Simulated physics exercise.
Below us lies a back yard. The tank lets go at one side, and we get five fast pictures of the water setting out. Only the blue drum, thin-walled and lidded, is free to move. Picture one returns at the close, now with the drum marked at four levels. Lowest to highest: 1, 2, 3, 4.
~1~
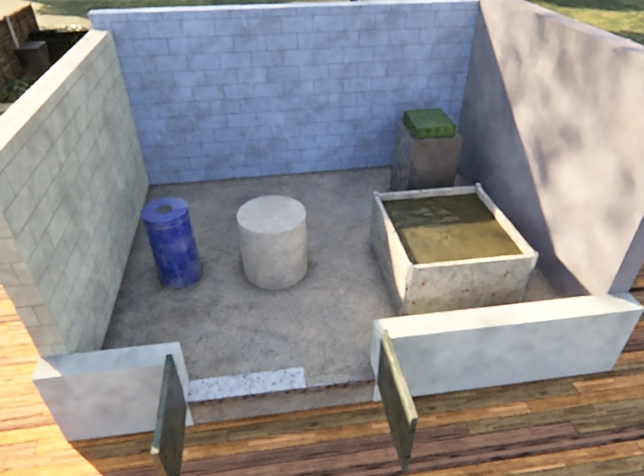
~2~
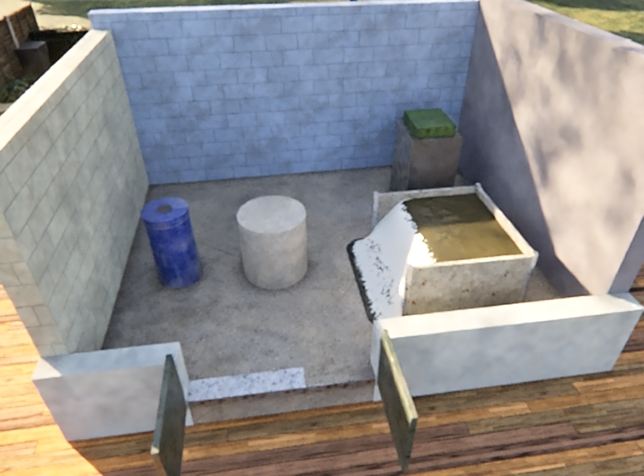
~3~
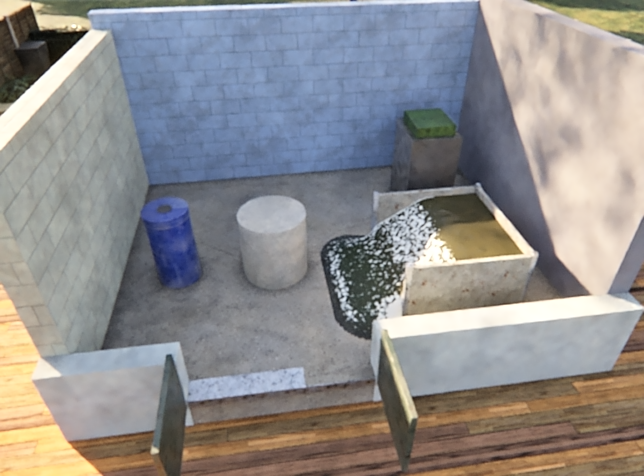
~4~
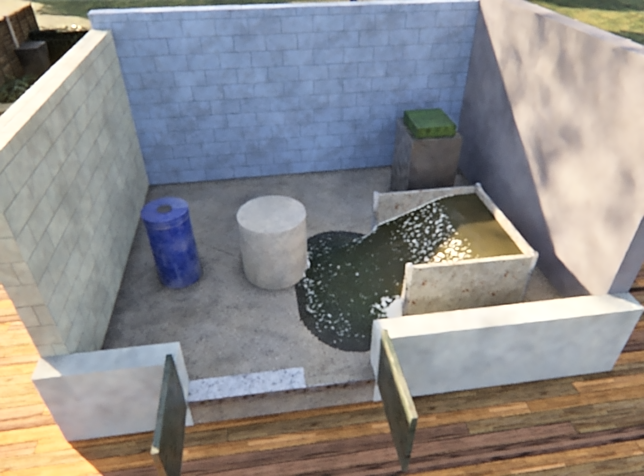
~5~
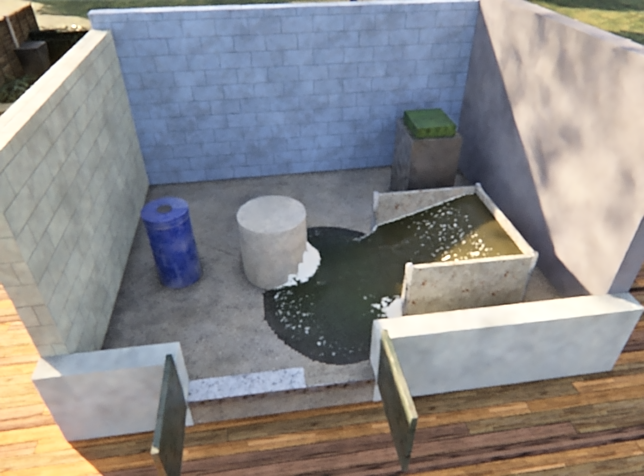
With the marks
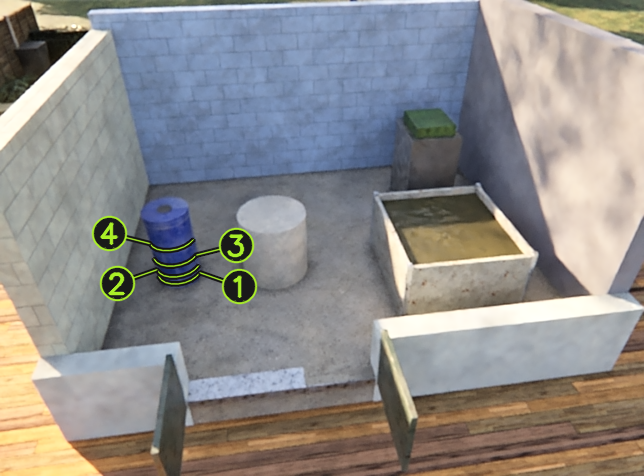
In a walled back yard with an open gate, a blue drum and a pale cylinder stand left of a full tank of murky water. The tank's left side opens and water pours out in white foam, then spreads leftward across the ground as a dark pool, reaching the pale cylinder while the drum stays still.
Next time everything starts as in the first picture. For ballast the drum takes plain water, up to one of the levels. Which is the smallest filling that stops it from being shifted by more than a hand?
Use level 2.
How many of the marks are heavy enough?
Three of them.
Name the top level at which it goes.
The answer is 1.
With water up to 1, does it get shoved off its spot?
Yes, that goes wrong.
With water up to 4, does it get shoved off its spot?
No, that is safe.
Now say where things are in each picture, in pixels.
In the first frame, lid of the blue drum at (166, 209); tank full, its middle at (447, 228); open gate at (279, 335).
In the second frame, 3 % of the ground wet, in view closest to the drum at (357, 250).
In the third frame, 6 % of the ground wet, in view closest to the drum at (335, 284).
In the fourth frame, 11 % of the ground wet, in view closest to the drum at (304, 295).
In the fifth frame, lid of the blue drum at (166, 209); 14 % of the ground wet, in view closest to the drum at (276, 289).
On the marked copy, 1 at (178, 283); 2 at (176, 276); 3 at (173, 266); 4 at (170, 250); from the bottom up 1, 2, 3, 4.
Choosing 1, it is pushed about half its own width away.
Choosing 2, it does not move.
Choosing 3, it does not move.
Choosing 4, it does not move.
